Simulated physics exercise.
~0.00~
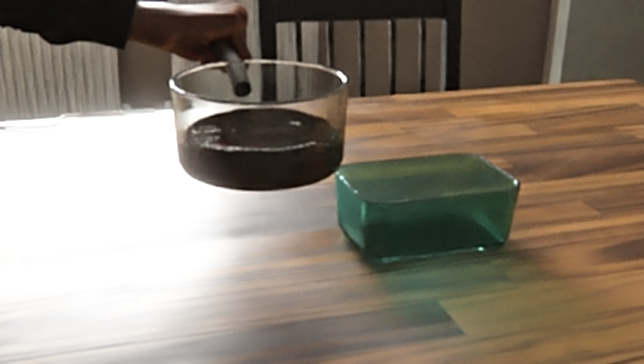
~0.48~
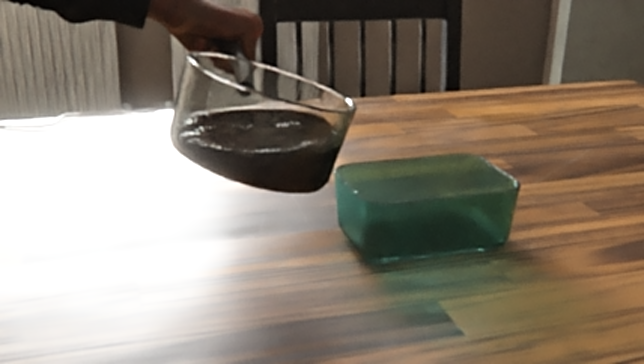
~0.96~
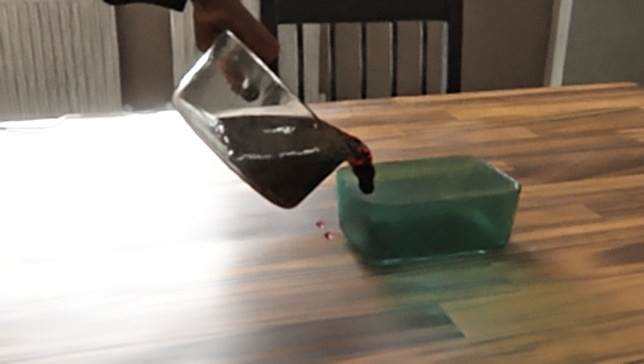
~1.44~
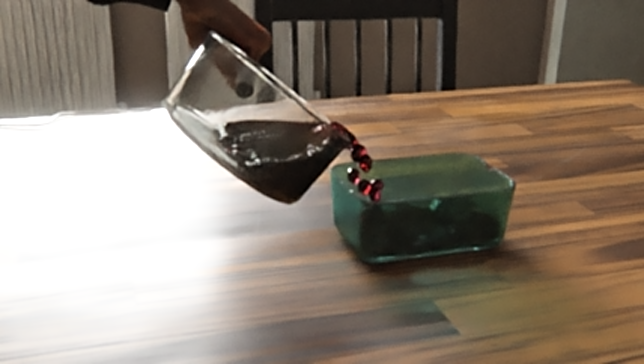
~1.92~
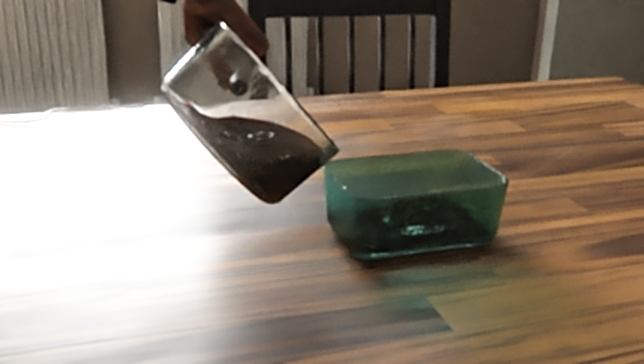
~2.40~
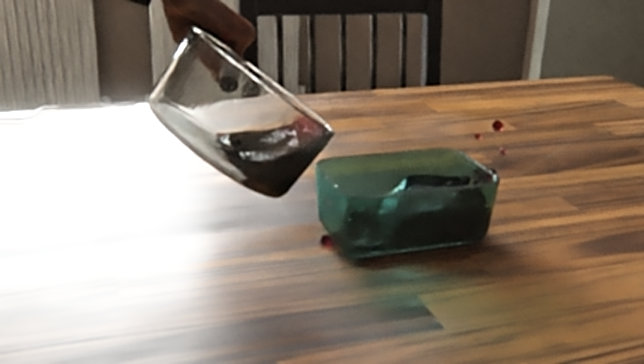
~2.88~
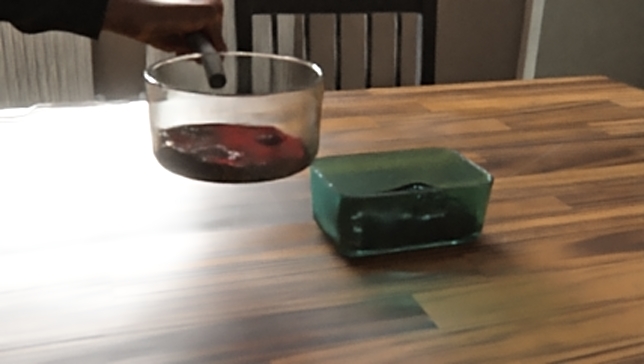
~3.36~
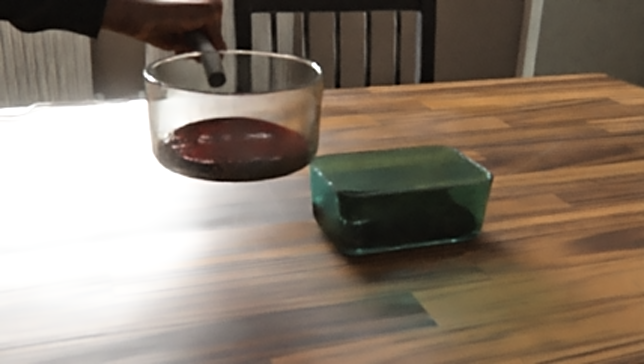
To begin with, a hand at the upper left holds a clear glass pot of dark wine above a wooden table, beside an empty green oblong tub. The hand tips the pot to the right, and wine spills over its rim into the tub while a few drops fall beside it. The pot eases back, then leans over again, and the liquid in the tub sloshes as red drops fly past its far end. Meanwhile, the view drifts slightly right. Finally, the hand levels the pot, leaving a shallow red layer inside it and dark wine settled in the tub.
